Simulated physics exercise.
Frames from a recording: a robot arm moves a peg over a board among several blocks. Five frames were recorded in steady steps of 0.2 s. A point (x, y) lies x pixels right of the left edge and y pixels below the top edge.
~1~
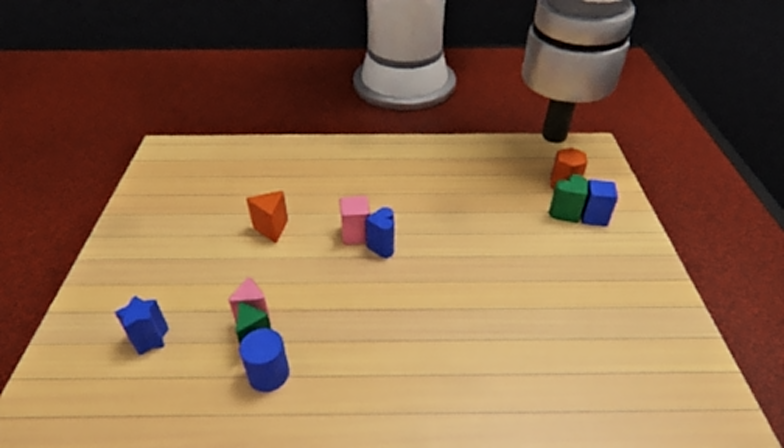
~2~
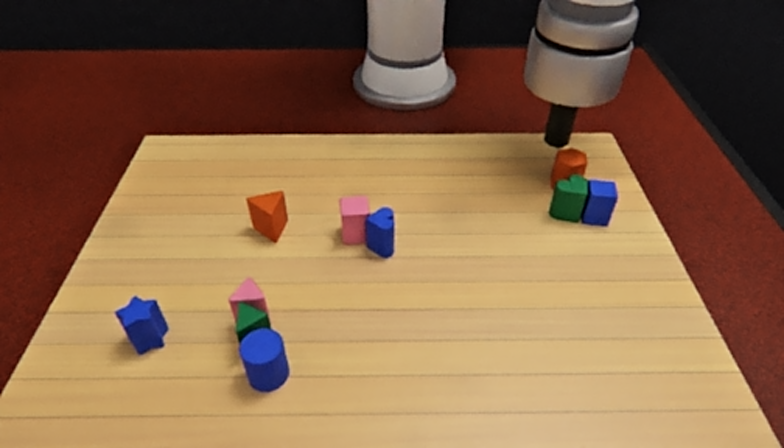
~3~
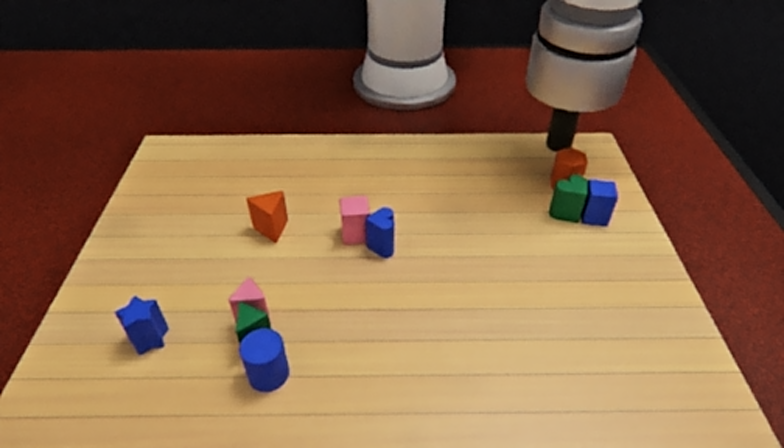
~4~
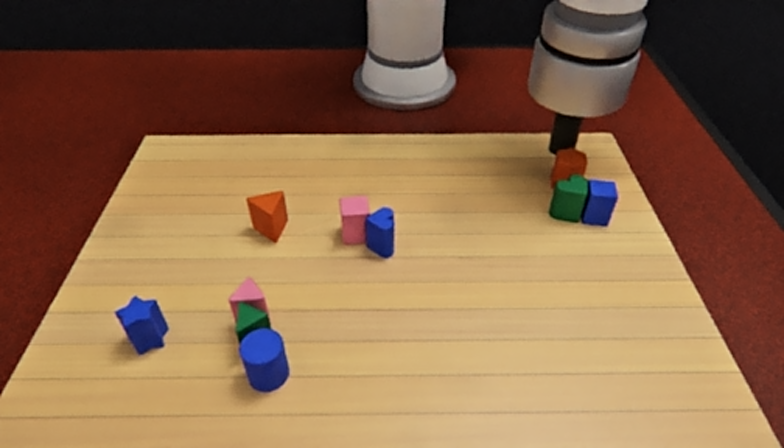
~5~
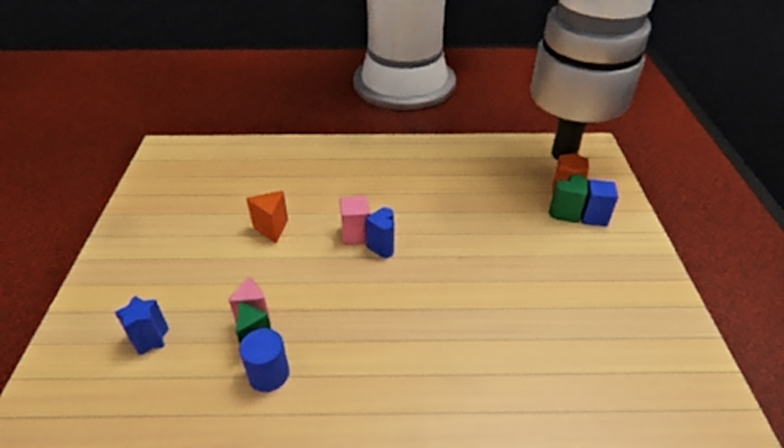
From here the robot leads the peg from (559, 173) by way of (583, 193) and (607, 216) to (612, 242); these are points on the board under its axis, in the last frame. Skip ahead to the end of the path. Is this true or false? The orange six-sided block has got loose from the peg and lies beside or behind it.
That is true.
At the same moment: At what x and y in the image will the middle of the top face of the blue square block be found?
The answer is (614, 230).
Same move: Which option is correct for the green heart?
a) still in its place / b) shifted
That would be b.
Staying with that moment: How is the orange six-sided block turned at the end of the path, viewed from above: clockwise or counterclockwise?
It goes round the way clock hands do.
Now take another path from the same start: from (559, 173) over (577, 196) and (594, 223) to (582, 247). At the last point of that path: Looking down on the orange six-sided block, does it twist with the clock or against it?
Twists clockwise.
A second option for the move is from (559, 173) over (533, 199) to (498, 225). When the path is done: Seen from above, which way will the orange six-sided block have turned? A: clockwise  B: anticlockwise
(B)
On the path given first. One third of the way, peg (589, 176); orange six-sided block (585, 180), turned 55° clockwise; green heart (570, 197); blue square block (607, 196), turned 40° anticlockwise.
Two thirds of the way, peg (614, 199); orange six-sided block (591, 191), turned 90° clockwise; green heart (564, 203), turned 15° clockwise; blue square block (614, 208), turned 55° anticlockwise.
At the end, peg (618, 225); orange six-sided block (592, 195), turned 130° clockwise; green heart (561, 202); blue square block (614, 230), turned 55° anticlockwise.
